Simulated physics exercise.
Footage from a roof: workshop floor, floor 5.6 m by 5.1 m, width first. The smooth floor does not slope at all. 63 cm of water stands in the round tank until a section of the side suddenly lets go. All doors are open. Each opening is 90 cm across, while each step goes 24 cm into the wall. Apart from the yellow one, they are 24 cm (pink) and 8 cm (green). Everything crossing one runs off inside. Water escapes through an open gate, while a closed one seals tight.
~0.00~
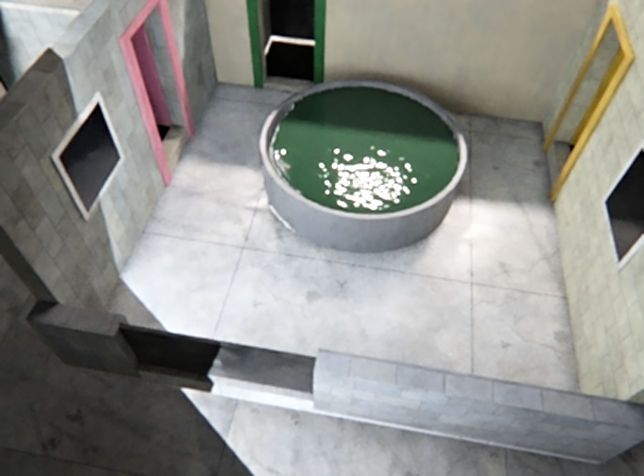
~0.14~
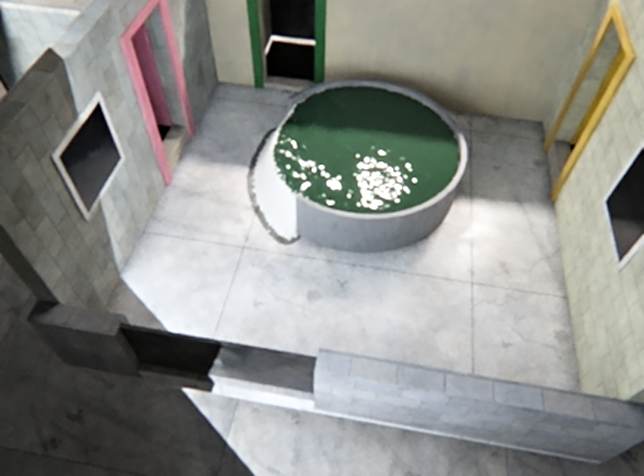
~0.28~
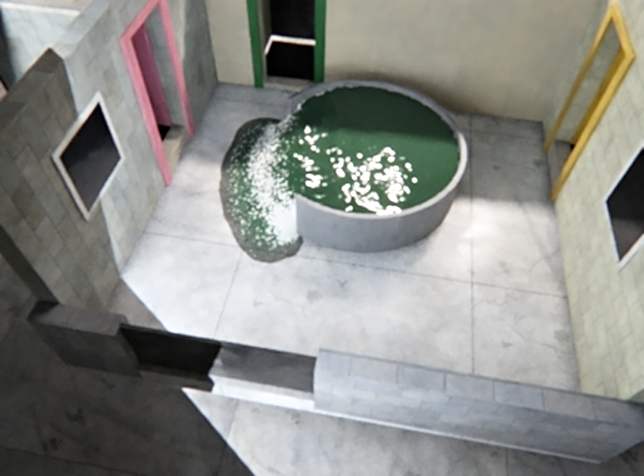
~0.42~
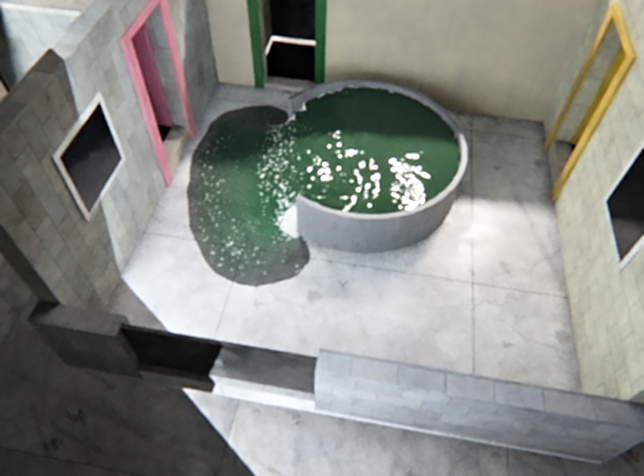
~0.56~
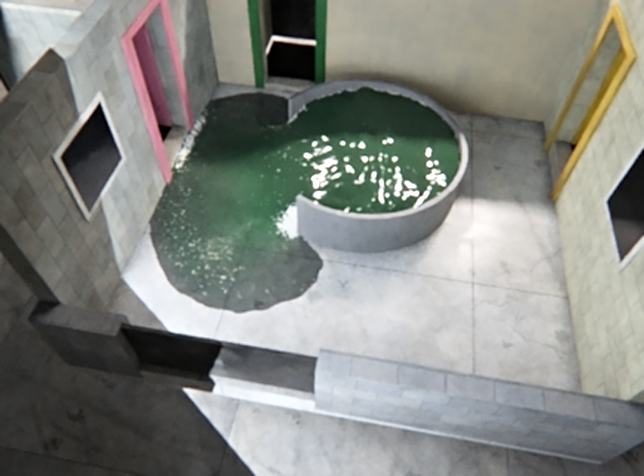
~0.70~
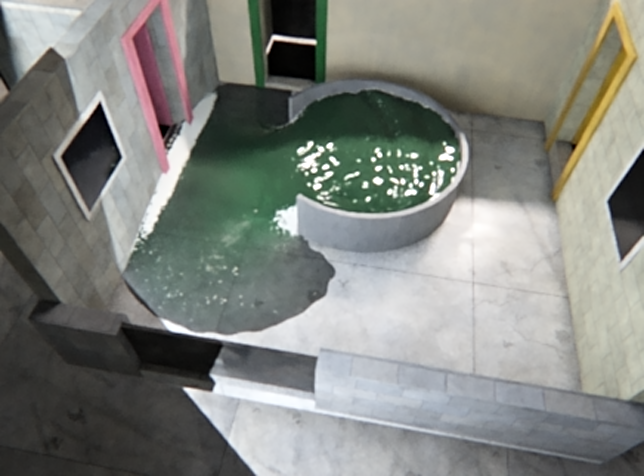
Green water poured out of a gap in the left side of the round tank and spread across the pale floor, reaching the left wall by the pink doorway and widening toward the low front wall.
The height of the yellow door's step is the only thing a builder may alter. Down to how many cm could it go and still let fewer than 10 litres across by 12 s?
I would say down to about 18 cm.
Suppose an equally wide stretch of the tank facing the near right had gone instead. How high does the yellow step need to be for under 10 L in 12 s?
About 14.0 cm.
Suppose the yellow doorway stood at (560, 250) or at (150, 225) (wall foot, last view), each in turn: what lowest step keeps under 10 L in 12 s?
About 16 cm, then about 33 cm.
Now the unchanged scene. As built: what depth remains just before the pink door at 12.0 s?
Depth: Near 9.5 cm.
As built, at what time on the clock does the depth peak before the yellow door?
Roughly at 7.5 s.
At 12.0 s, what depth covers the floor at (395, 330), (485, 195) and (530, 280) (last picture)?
In order: Around 12, 16 and 16 cm.
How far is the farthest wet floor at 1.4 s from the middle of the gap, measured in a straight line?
Near 3.2 metres, give or take.
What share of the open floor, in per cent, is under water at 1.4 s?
I'd say near 35 percent.
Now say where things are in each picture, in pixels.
In the first picture, still water, 63 cm deep, in the round tank at (363, 145); the yellow door at (577, 121) is dry.
In the second picture, water pours out at (268, 170) and has run 0.3 m, to a hidden place; about 7 cm deep outside, 63 cm at the back.
In the third picture, the gap is at (268, 173), the front 0.7 m out at (245, 128); the back of the round tank holds 63 cm.
In the fourth picture, the front is at (218, 122), 1.2 m from the gap at (269, 174); 3.7 m2 of floor is wet, 63 cm left at the back.
In the fifth picture, water pours out at (269, 175) and has run 1.7 m, to (165, 258); about 6 cm deep outside, 63 cm at the back.
In the sixth picture, the front is at (127, 268), 2.2 m from the gap at (269, 174); 7.3 m2 of floor is wet, 62 cm left at the back; the yellow door at (579, 120), 4.3 m from the gap, is still 4.1 m from the nearest water.
After 1.4 s water covers 35 % of the floor, deepest (46 cm) near (173, 176); it has not reached the yellow door.
After 3.0 s water covers 60 % of the floor, deepest (41 cm) near (91, 339); it has not reached the yellow door.
After 12.0 s water covers 100 % of the floor, deepest (17 cm) near (566, 274); 13 cm at the yellow door, 0 litres in over its 26 cm step.
At the yellow door as built, the water arrived by 4.0 s and peaked near 21 cm at 7.6 s.
With a step of 14.5 cm, 54 litres would have come in within the 12 s; with 20 cm, 2 litres. So under 10 litres takes about 18 cm.
